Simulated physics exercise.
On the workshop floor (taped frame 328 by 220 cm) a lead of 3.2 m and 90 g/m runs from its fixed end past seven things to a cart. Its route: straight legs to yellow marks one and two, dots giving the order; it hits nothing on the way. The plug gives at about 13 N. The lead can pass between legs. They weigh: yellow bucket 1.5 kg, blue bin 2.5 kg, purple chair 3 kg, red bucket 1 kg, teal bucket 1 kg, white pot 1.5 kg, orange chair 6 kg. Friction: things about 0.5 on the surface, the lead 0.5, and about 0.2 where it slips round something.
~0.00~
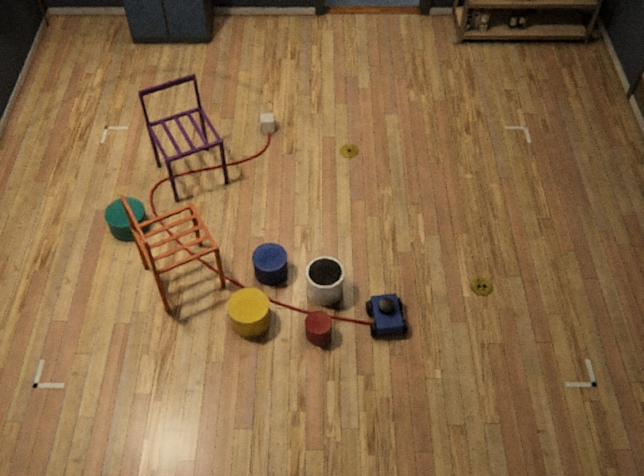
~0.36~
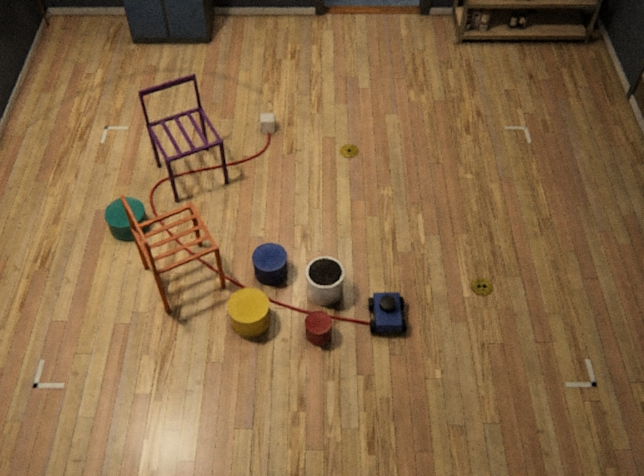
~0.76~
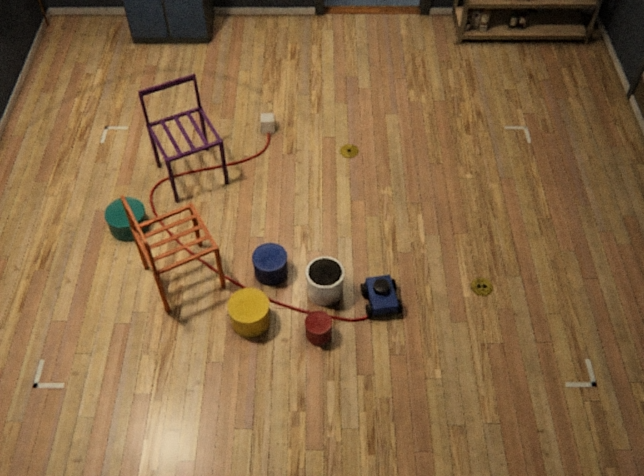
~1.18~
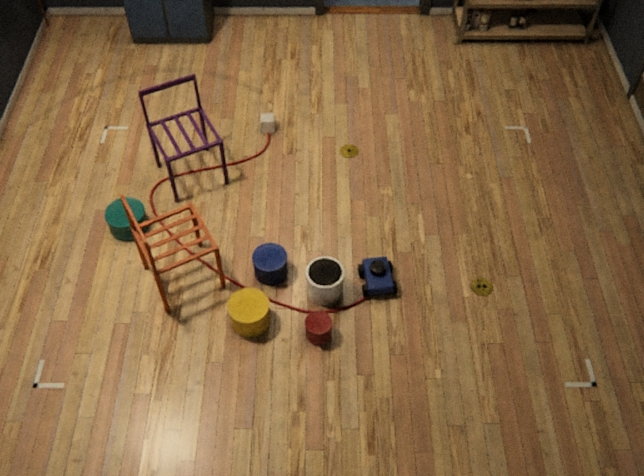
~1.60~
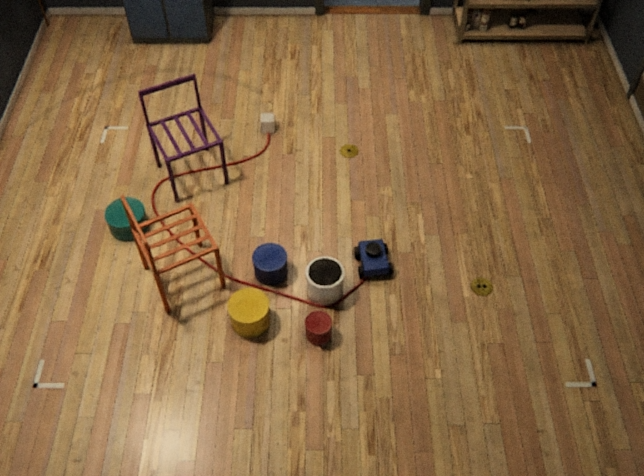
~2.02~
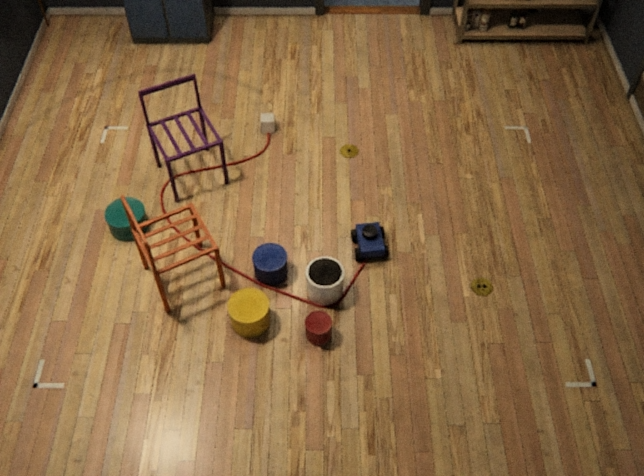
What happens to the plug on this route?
In the end the plug remains in the socket.
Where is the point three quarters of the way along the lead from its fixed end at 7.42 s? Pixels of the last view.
Near (317, 239).
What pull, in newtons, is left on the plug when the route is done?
About 6 N.
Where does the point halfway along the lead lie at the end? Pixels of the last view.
Near (231, 263).
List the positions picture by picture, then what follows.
The first frame shows white pot (325, 272); purple chair (184, 132); orange chair (174, 237); marks (349, 151) (482, 287); lead runs through (258, 154) (240, 285) (335, 318); cart (387, 327).
In the second frame, lead runs through (258, 154) (335, 318); cart (387, 324).
In the third frame, lead runs through (258, 154) (335, 318); cart (383, 307).
In the fourth frame, lead runs through (258, 154); cart (378, 288).
In the fifth frame, lead runs through (258, 154); cart (374, 269).
The sixth frame shows white pot (325, 272); purple chair (184, 132); orange chair (174, 237); lead runs through (258, 154) (348, 288); cart (371, 252).
After 3.8 s, cart at (355, 185), 4 N at the fixed end; white pot 19 cm off its start.
After 5.6 s, cart at (373, 174), lead slack at the fixed end; white pot 44 cm off its start, blue bin 6 cm off its start.
After 7.4 s, cart at (428, 230), lead slack at the fixed end; white pot 44 cm off its start at (291, 223), blue bin 6 cm off its start at (269, 249).
After 9.2 s, cart at (477, 285), 5 N at the fixed end; white pot 44 cm off its start, blue bin 6 cm off its start, purple chair 4 cm off its start.
After 9.6 s, cart at (477, 285), 6 N at the fixed end; white pot 44 cm off its start at (291, 223), blue bin 6 cm off its start at (269, 249), purple chair 4 cm off its start at (190, 133).
